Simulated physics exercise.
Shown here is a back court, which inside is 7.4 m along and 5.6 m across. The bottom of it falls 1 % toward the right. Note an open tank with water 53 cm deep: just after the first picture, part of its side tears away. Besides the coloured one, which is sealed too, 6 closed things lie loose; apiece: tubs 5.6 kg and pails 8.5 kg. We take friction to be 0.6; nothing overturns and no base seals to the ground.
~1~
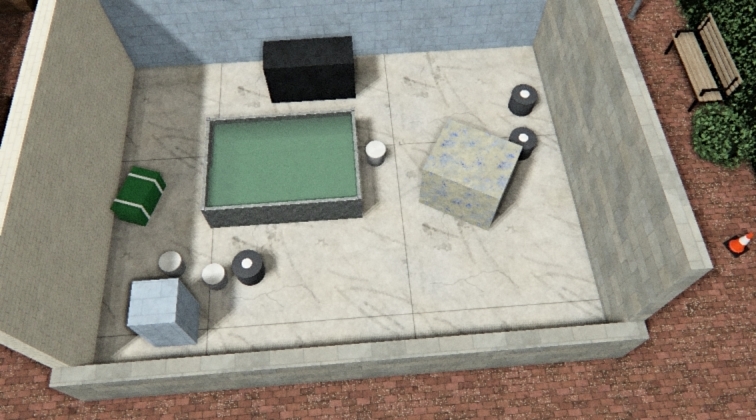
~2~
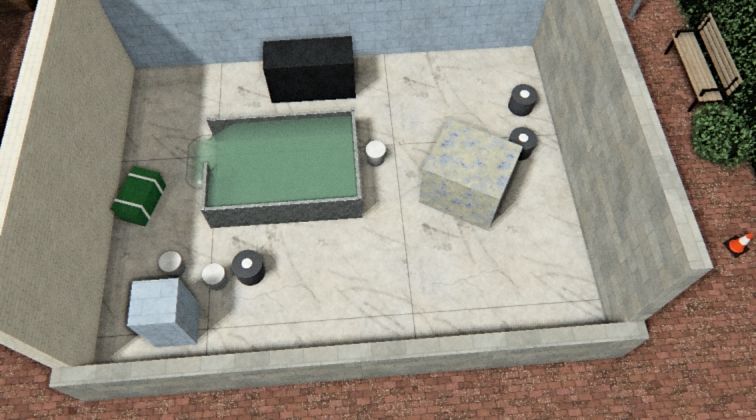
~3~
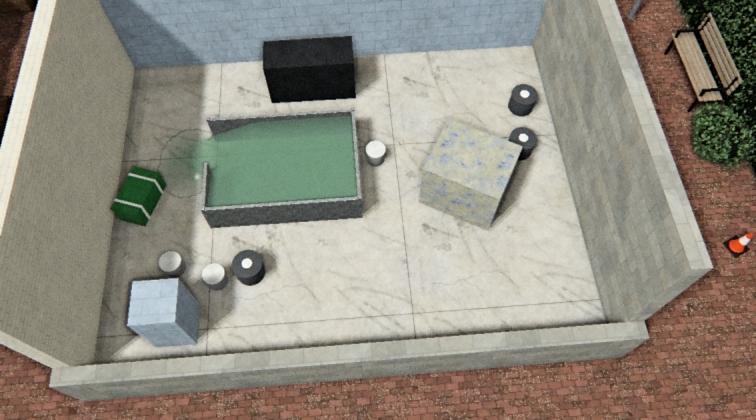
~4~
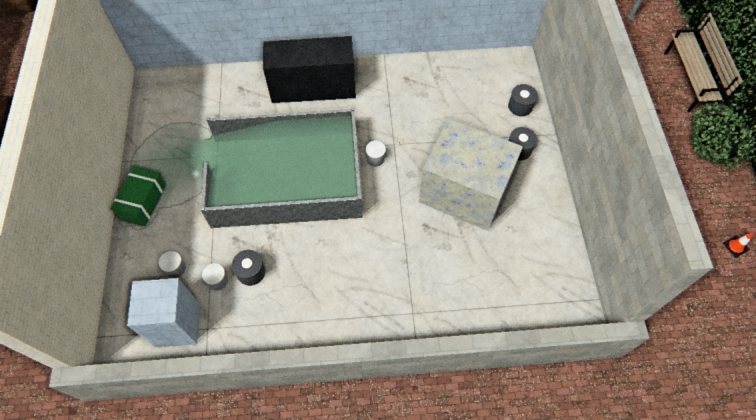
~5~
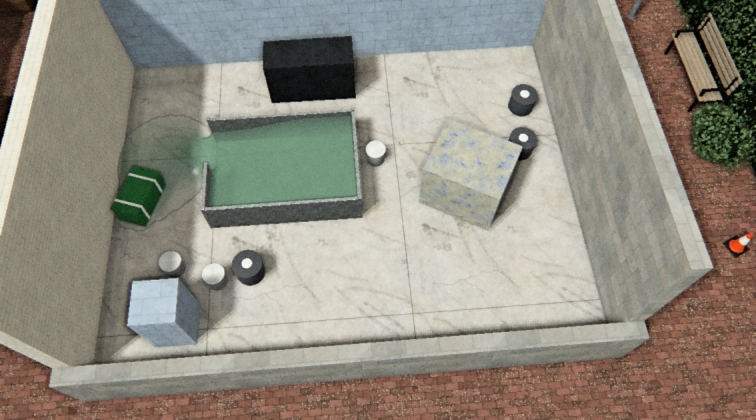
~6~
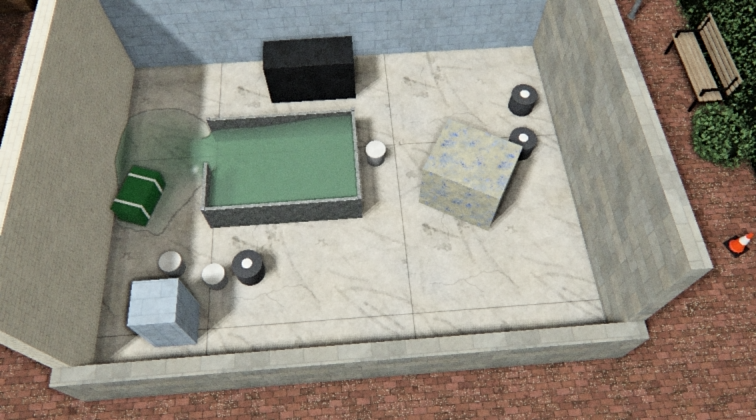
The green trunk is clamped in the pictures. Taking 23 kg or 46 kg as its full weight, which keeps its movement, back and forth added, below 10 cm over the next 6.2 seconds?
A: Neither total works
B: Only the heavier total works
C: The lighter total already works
Neither total works.
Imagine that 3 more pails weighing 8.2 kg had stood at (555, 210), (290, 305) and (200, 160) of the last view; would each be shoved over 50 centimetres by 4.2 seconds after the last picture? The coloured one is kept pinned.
In that order: Not as far, then not as far, then farther.
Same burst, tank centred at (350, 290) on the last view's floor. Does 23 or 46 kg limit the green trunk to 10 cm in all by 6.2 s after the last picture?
Then, put simply, both options fail.
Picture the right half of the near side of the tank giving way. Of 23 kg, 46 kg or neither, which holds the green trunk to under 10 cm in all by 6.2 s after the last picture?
Under that change, the first option suffices.
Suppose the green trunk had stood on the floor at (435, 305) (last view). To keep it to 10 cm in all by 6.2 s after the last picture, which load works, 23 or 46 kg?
Going by the scene, the lighter weight suffices.
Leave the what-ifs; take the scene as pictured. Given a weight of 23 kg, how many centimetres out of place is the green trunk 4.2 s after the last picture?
120 cm.
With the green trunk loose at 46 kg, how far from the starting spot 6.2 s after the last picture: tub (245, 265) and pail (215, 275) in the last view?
Net distance: First 0 cm, second 0 cm.
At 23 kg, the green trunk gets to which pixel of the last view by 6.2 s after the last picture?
Around (181, 247).
Then, 0.6 s after the last picture the green trunk would be 30 cm from its start with 23 kg and 3 cm from its start with 46 kg; 10 cm of water round it then.
Then, 2.3 s after the last picture the green trunk would be 124 cm from its start with 23 kg and 52 cm from its start with 46 kg; 7 cm of water round it then.
Then, 4.2 s after the last picture the green trunk would be 128 cm from its start with 23 kg and 52 cm from its start with 46 kg; 6 cm of water round it then.
Then, 6.2 s after the last picture the green trunk would be 129 cm from its start with 23 kg and 52 cm from its start with 46 kg; 6 cm of water round it then.
